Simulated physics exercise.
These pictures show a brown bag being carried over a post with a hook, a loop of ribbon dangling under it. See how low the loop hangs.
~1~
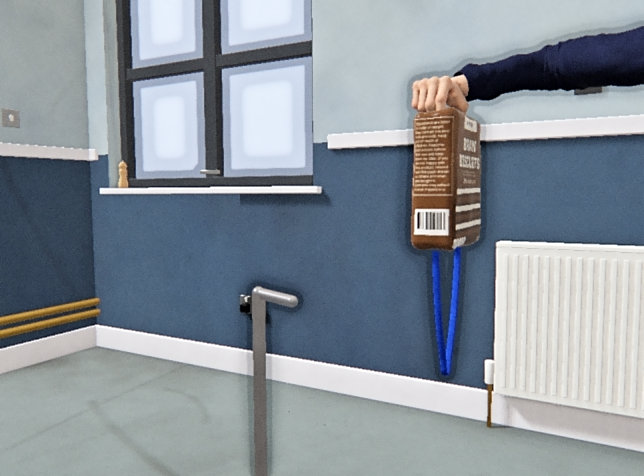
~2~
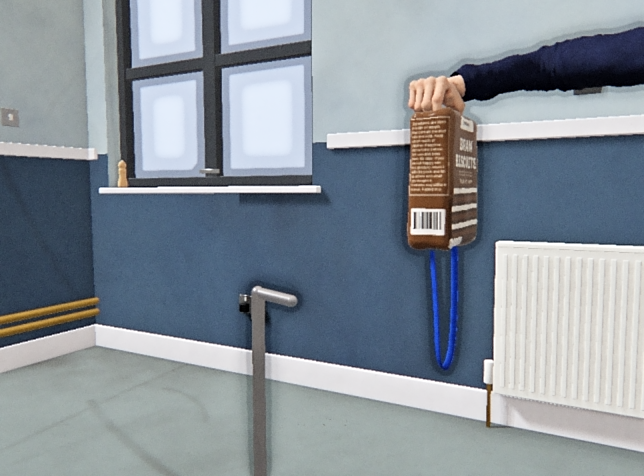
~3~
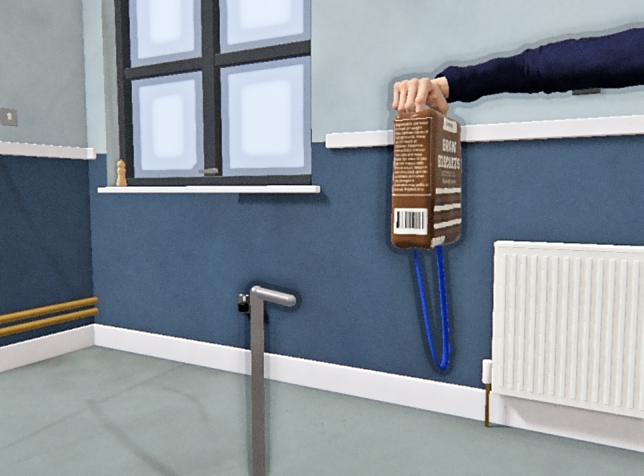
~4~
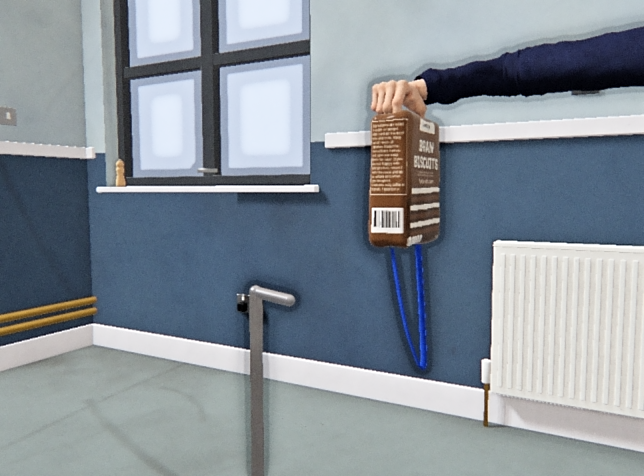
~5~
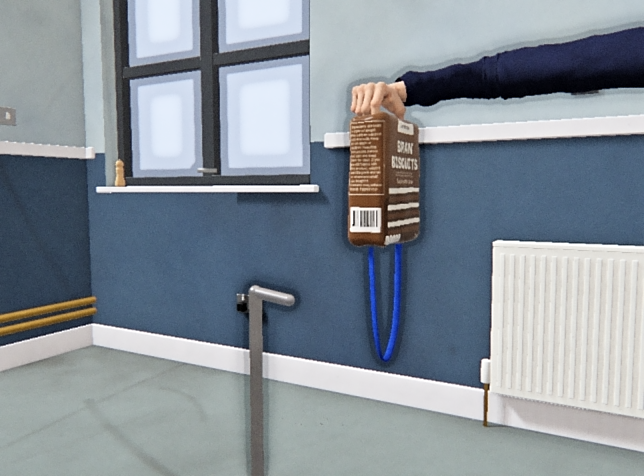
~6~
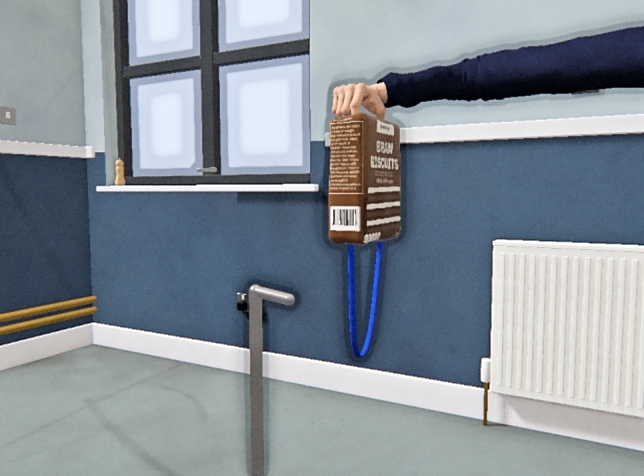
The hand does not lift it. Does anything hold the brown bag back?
The brown bag gets caught.
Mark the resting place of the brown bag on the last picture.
Close to (192, 183).
Then, 0.82 s past the final frame, bag nearing the post near (286, 182).
Then, 1.62 s past the final frame, bag past the post near (219, 182).
When it is over, bag past the post near (192, 183); loop tight round the post, hand stopped. The brown bag is jerked back by its loop.
